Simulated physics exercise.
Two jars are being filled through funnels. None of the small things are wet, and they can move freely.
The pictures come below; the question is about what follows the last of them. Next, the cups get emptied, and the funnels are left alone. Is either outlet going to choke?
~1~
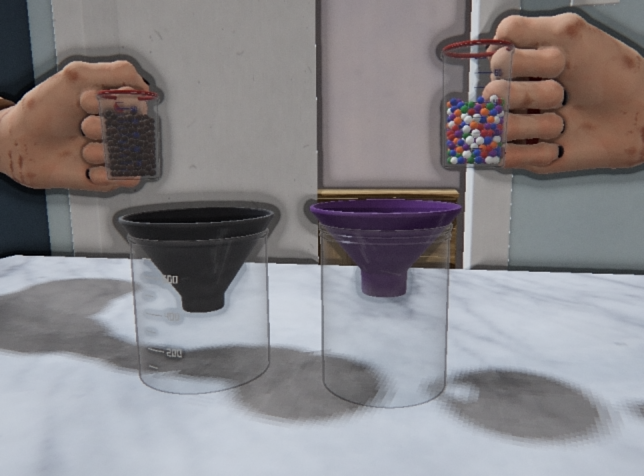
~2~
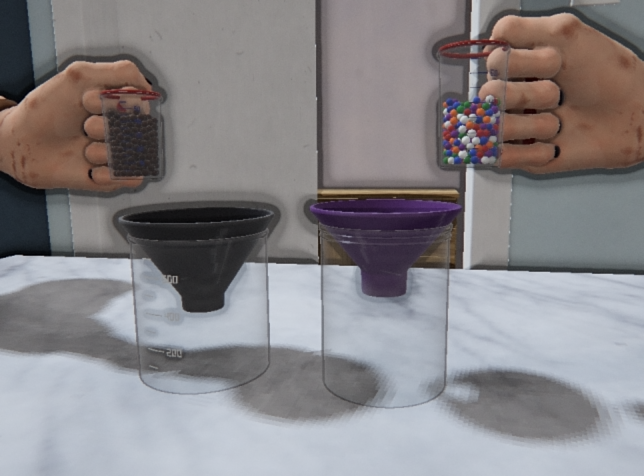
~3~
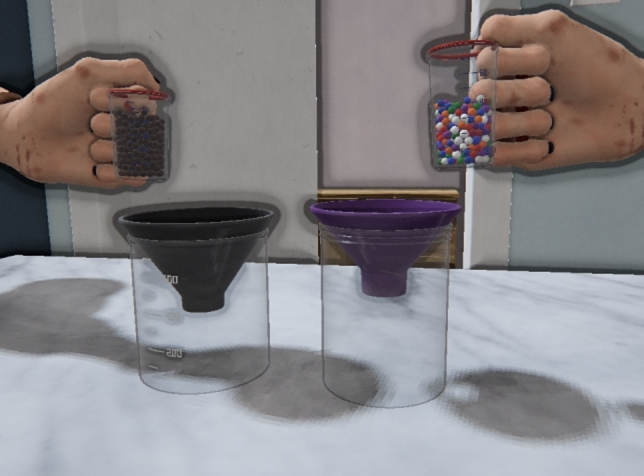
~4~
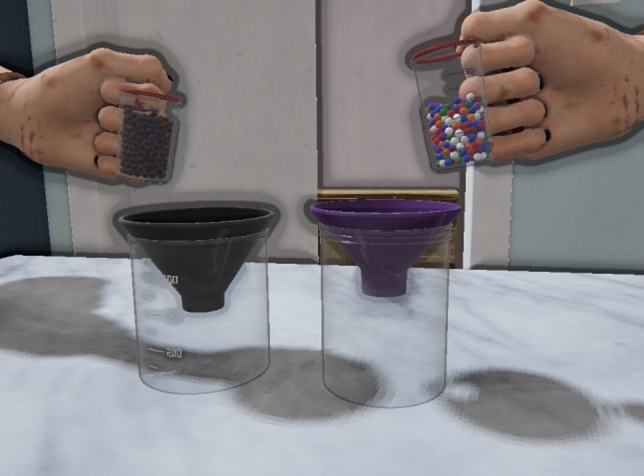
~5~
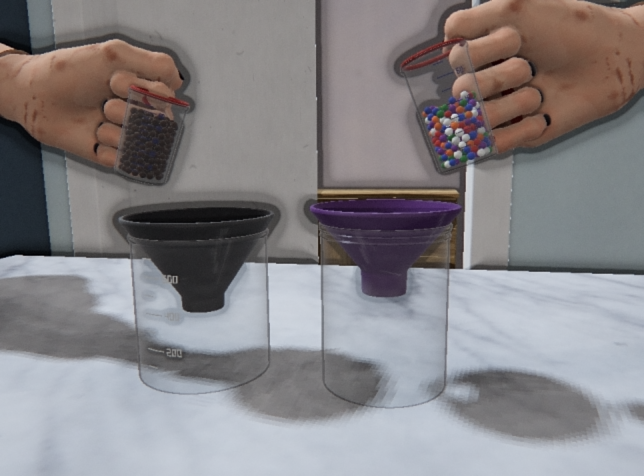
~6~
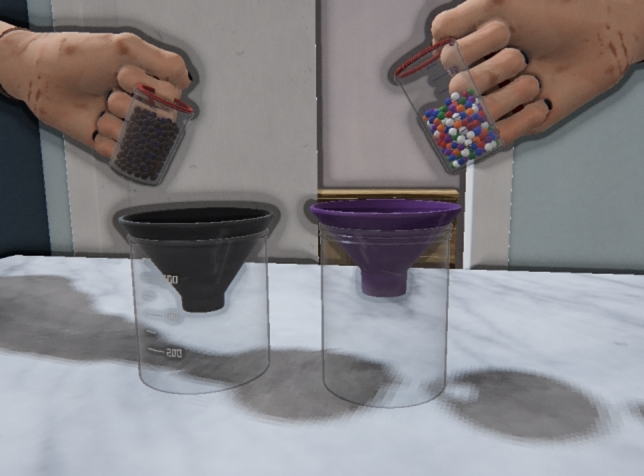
In the end left: I'd say it empties without a hitch, right: I'd say it empties without a hitch.
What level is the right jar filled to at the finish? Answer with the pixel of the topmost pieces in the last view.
Top at rest: Approx. (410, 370).
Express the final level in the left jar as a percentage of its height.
Estimate: About 10 per cent.
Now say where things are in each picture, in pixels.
In the first picture, left funnel near (200, 227), outlet at (204, 307), about 5 pieces wide; left cup near (131, 137), holding chocolate balls; right funnel near (384, 219), outlet at (384, 292), about 6 pieces wide; right cup near (475, 109), holding round plastic beads.
In the second picture, left cup near (134, 137), upright; right cup near (471, 109), upright.
In the third picture, left cup near (141, 137), tipped 3°; right cup near (463, 109), tipped 3°.
In the fourth picture, left cup near (147, 137), tipped 11°; right cup near (454, 109), tipped 11°.
In the fifth picture, left cup near (150, 137), tipped 20°; right cup near (451, 109), tipped 20°.
In the sixth picture, left funnel near (200, 227), outlet at (204, 307); left cup near (150, 137), tipped 28°; right funnel near (384, 219), outlet at (384, 292); right cup near (451, 109), tipped 28°.
Then, 0.31 s on from there, left, the whole lot still in the cup; right, the whole lot still in the cup.
Then, 0.71 s on from there, left, all but a few still in the cup, only a few in or over the funnel; right, the whole lot still in the cup.
Then, 1.13 s on from there, left, near half still in the cup, near a third in or over the funnel, a little down in the jar; right, the bulk still in the cup, near a quarter in or over the funnel, only a few down in the jar.
In the end, left, the whole lot down in the jar; right, the whole lot down in the jar.
